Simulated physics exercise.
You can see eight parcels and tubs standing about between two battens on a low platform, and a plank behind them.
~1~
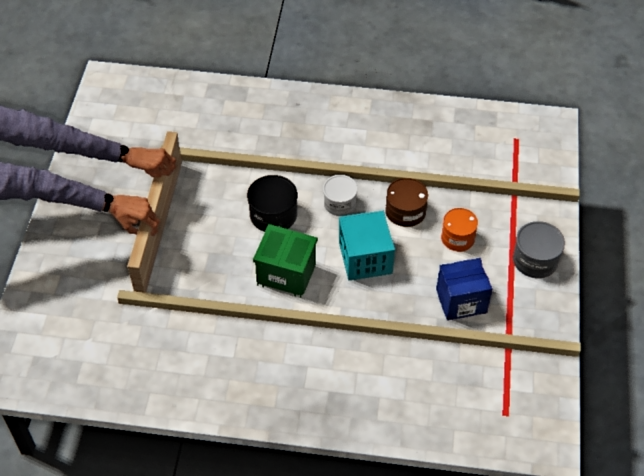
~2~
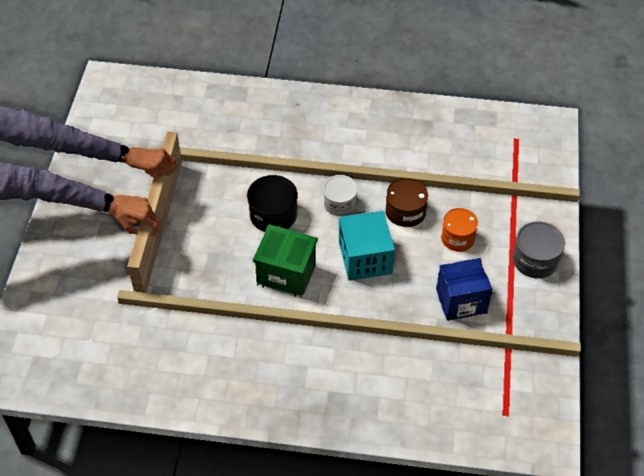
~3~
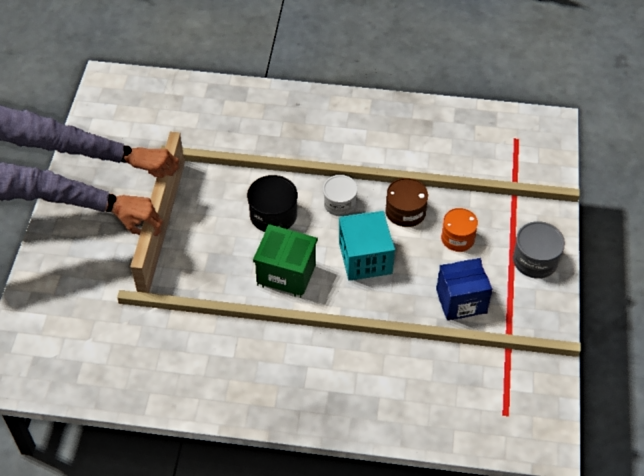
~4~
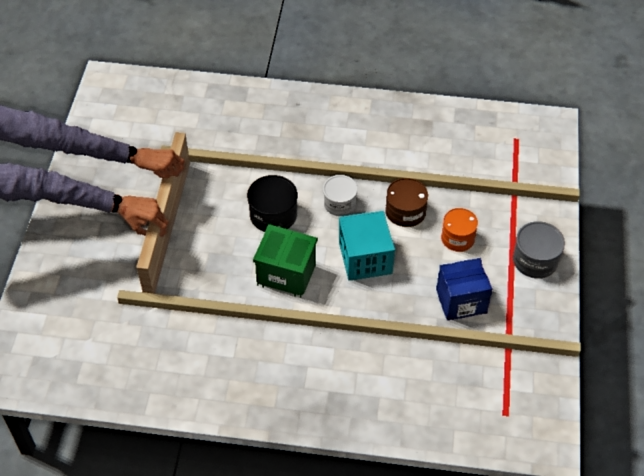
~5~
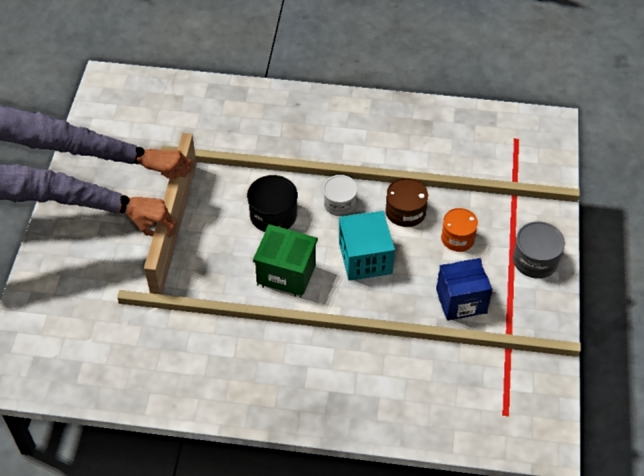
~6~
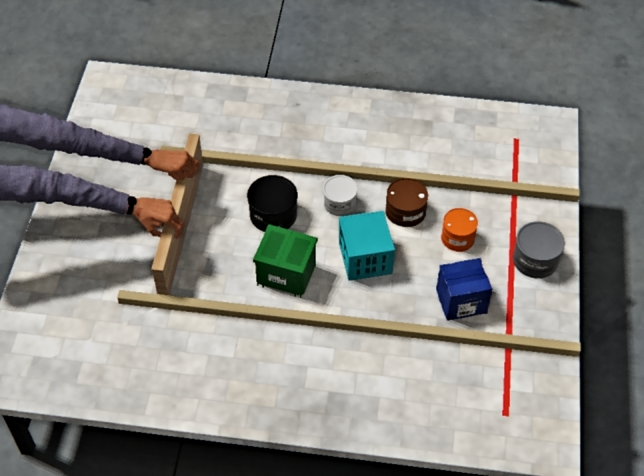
A plank held upright by two hands slid slightly to the right between two wooden strips, while the eight tubs and boxes ahead of it, with the grey one beyond the red line, stayed still.
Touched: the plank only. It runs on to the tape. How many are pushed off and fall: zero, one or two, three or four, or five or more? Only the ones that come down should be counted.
The count that fall off is at least three and at most four.
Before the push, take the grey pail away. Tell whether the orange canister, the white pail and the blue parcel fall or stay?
In that case the orange canister winds up down, the white pail stays where it is, and the blue parcel winds up down.
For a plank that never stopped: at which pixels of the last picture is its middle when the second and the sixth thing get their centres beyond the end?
(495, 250) and (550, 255).
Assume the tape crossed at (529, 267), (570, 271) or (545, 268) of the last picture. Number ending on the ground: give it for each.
Per try: 5; 8; 5.
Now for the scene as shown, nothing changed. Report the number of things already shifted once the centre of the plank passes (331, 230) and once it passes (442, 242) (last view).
4 and 8.
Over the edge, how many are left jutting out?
I'd say 2 of them.
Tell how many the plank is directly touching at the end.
Count: 3.
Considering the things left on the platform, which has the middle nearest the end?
It's the turquoise crate.
Early on, none off yet; grey pail at rest near (538, 250); blue parcel at rest near (464, 289); orange canister at rest near (459, 230).
Finally, the number that fall off is three or four; lost, orange canister, blue parcel and grey pail.
